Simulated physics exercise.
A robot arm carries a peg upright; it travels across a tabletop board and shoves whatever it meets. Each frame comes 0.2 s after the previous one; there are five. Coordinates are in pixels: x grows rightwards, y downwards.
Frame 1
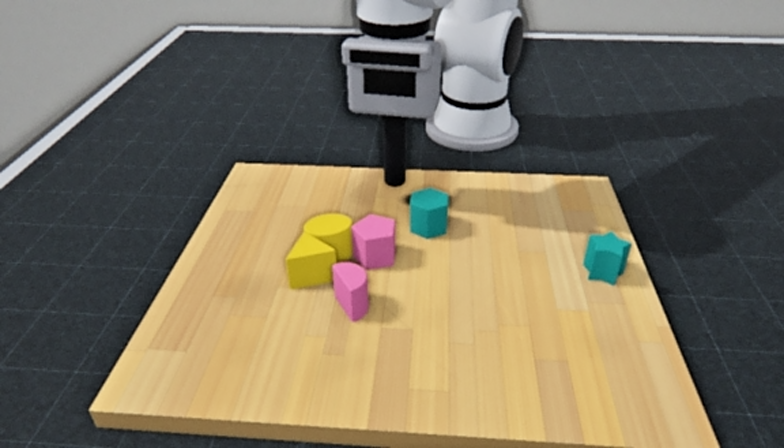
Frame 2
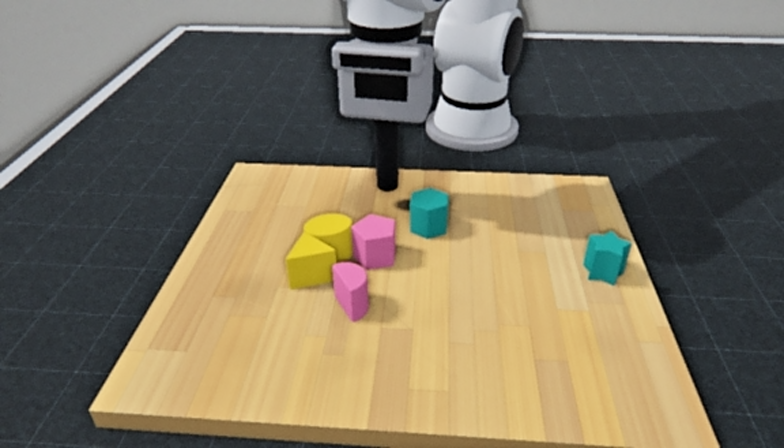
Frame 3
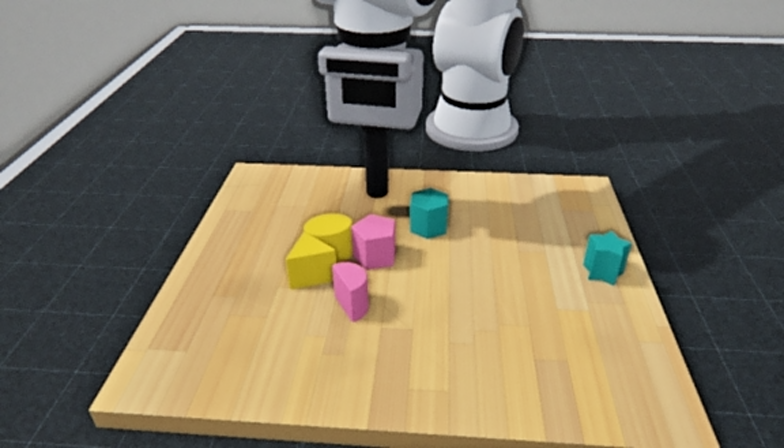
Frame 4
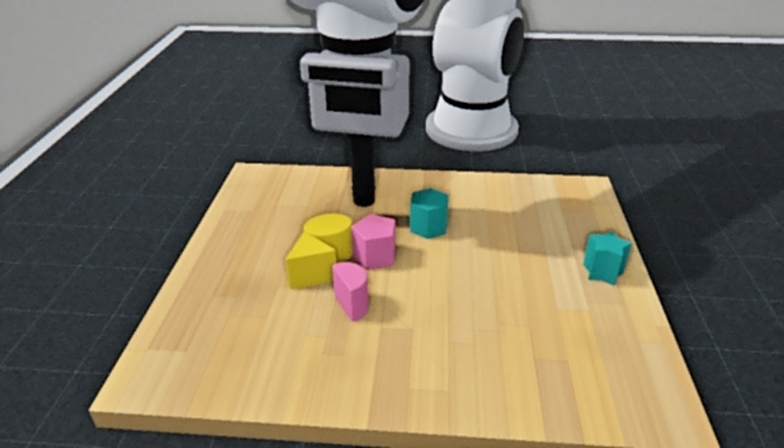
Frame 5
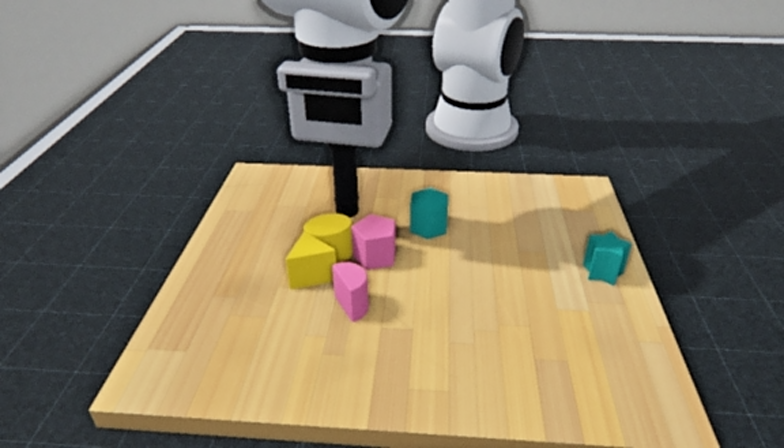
A robot arm moves its black peg left and slightly forward above the still blocks.
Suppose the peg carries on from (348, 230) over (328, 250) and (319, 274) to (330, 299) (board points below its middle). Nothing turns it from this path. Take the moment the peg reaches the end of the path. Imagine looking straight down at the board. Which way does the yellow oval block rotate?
It twists with the clock when seen from above.
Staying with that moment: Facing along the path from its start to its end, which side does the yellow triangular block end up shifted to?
Sideways shift: Right.
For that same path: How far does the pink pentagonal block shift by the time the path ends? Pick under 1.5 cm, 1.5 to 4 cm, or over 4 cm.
Once the path ends, it will sit under 1.5 cm from where it is now.
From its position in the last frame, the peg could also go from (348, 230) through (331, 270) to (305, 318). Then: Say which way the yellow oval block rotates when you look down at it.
My prediction: CW.
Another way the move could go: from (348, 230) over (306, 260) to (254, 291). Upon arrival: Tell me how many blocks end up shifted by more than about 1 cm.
There will be two blocks that move more than 1 cm.
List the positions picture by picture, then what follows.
The first frame shows peg's lower end (395, 182); yellow triangular block (308, 246); yellow oval block (328, 224); pink D-shaped block (351, 274); pink pentagonal block (375, 226).
The second frame shows peg (388, 187); blocks still.
The third frame shows peg (377, 194); blocks still.
The fourth frame shows peg (364, 202); blocks still.
The fifth frame shows peg (347, 213); yellow triangular block (308, 246); yellow oval block (328, 224); pink D-shaped block (351, 274); pink pentagonal block (375, 226).
On the path given first. One third of the way, peg (326, 232); yellow triangular block (295, 258), turned 35° anticlockwise; yellow oval block (311, 238), turned 15° clockwise.
Two thirds of the way, peg (317, 256); yellow triangular block (274, 282), turned 25° anticlockwise; yellow oval block (297, 262), turned 30° clockwise.
At the end, peg (329, 281); yellow triangular block (260, 294); yellow oval block (298, 282), turned 70° clockwise; pink D-shaped block (361, 280), turned 15° anticlockwise; pink pentagonal block still.
